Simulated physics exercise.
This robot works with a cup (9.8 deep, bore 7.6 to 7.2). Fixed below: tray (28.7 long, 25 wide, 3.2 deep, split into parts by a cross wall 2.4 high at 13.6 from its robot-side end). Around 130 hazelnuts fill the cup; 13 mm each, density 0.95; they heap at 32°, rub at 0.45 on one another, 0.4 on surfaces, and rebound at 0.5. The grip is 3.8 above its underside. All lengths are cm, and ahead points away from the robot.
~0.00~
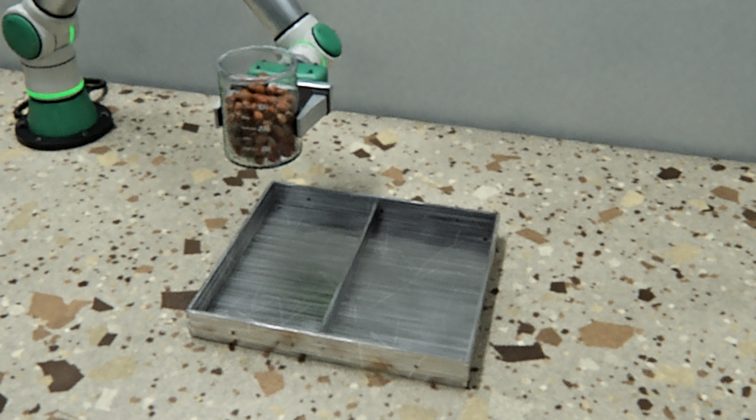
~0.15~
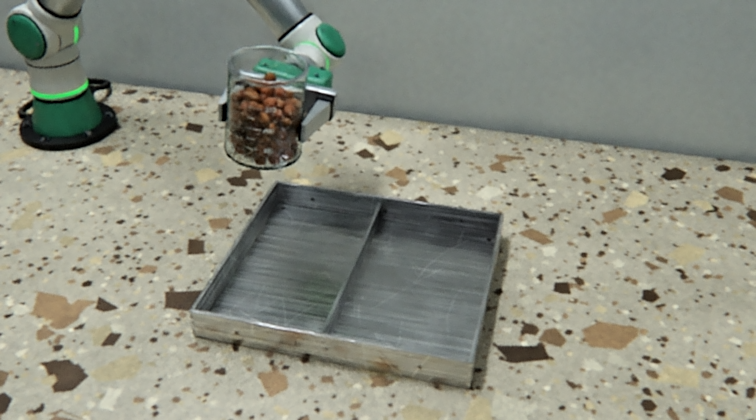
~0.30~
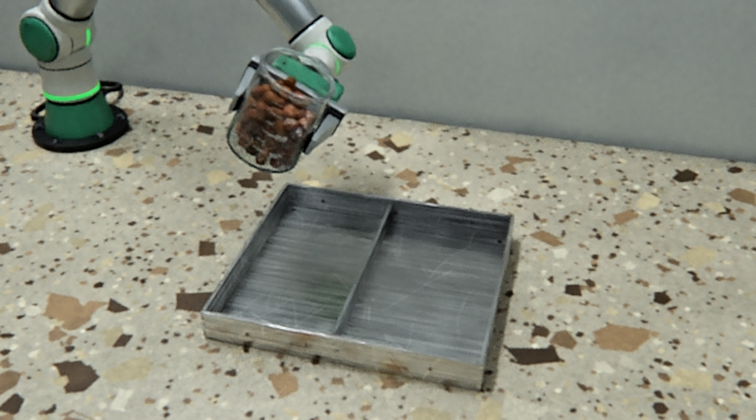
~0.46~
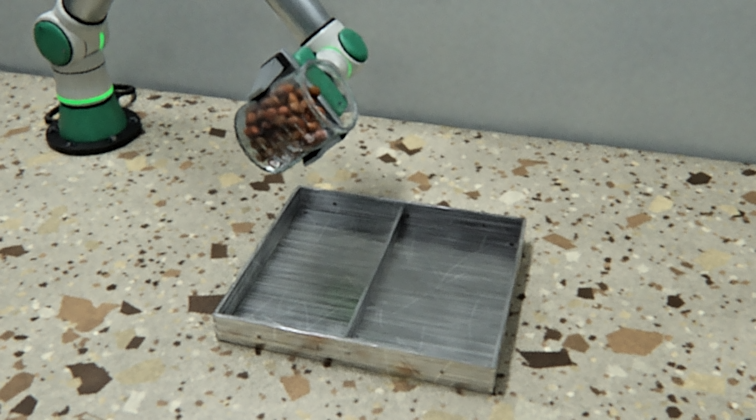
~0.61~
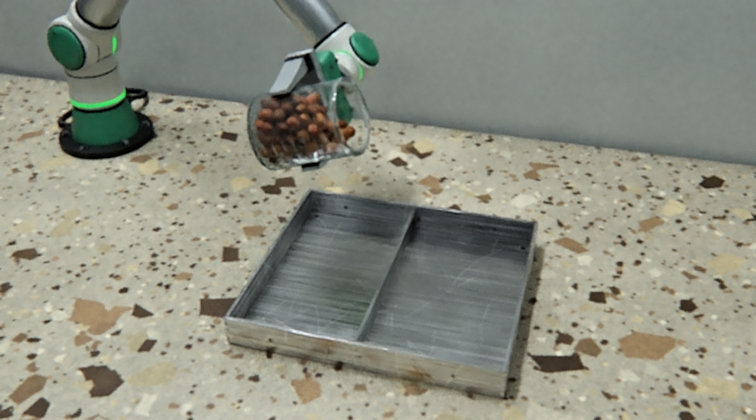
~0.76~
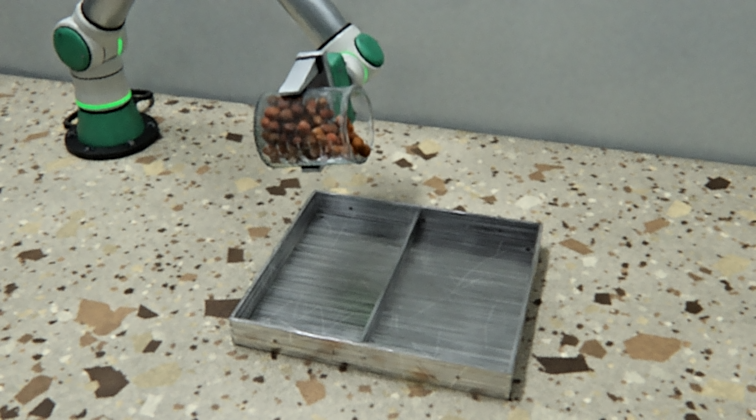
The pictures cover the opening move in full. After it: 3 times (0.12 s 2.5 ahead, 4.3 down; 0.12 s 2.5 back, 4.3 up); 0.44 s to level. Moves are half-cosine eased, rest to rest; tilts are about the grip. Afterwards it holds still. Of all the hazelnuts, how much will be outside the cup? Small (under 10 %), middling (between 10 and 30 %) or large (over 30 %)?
Answer: Middling; between 10 and 30 % of the hazelnuts finish outside the cup.
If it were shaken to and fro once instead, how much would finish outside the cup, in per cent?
Then about 5 per cent.
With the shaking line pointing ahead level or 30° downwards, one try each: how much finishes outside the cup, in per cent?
About 70 and 45 per cent.
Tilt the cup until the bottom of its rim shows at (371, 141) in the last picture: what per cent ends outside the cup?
Some 5 per cent.
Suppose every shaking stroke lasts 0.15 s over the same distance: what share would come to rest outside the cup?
In that case some 5 per cent.
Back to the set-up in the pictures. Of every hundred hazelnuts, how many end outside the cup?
Roughly 15 per cent.
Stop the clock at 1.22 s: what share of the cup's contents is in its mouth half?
Some 40 per cent.
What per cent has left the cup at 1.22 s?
Near 5 per cent so far.
After 1.22 s, tilted 79° forward, highest piece 21 above the table; 122 in the cup, 3 in the far-side part, 6 in flight or on a rim.
After 1.69 s, tilted 43° forward, highest piece 22 above the table; 111 in the cup, 16 in the far-side part, 2 in the robot-side part, 2 in flight or on a rim.
After 2.12 s, level, highest piece 24 above the table; 111 in the cup, 18 in the far-side part, 2 in the robot-side part.
After 3.17 s, level, highest piece 24 above the table; 111 in the cup, 18 in the far-side part, 2 in the robot-side part.
At rest, 111 in the cup, 18 in the far-side part, 2 in the robot-side part. That is 15 % outside the cup.
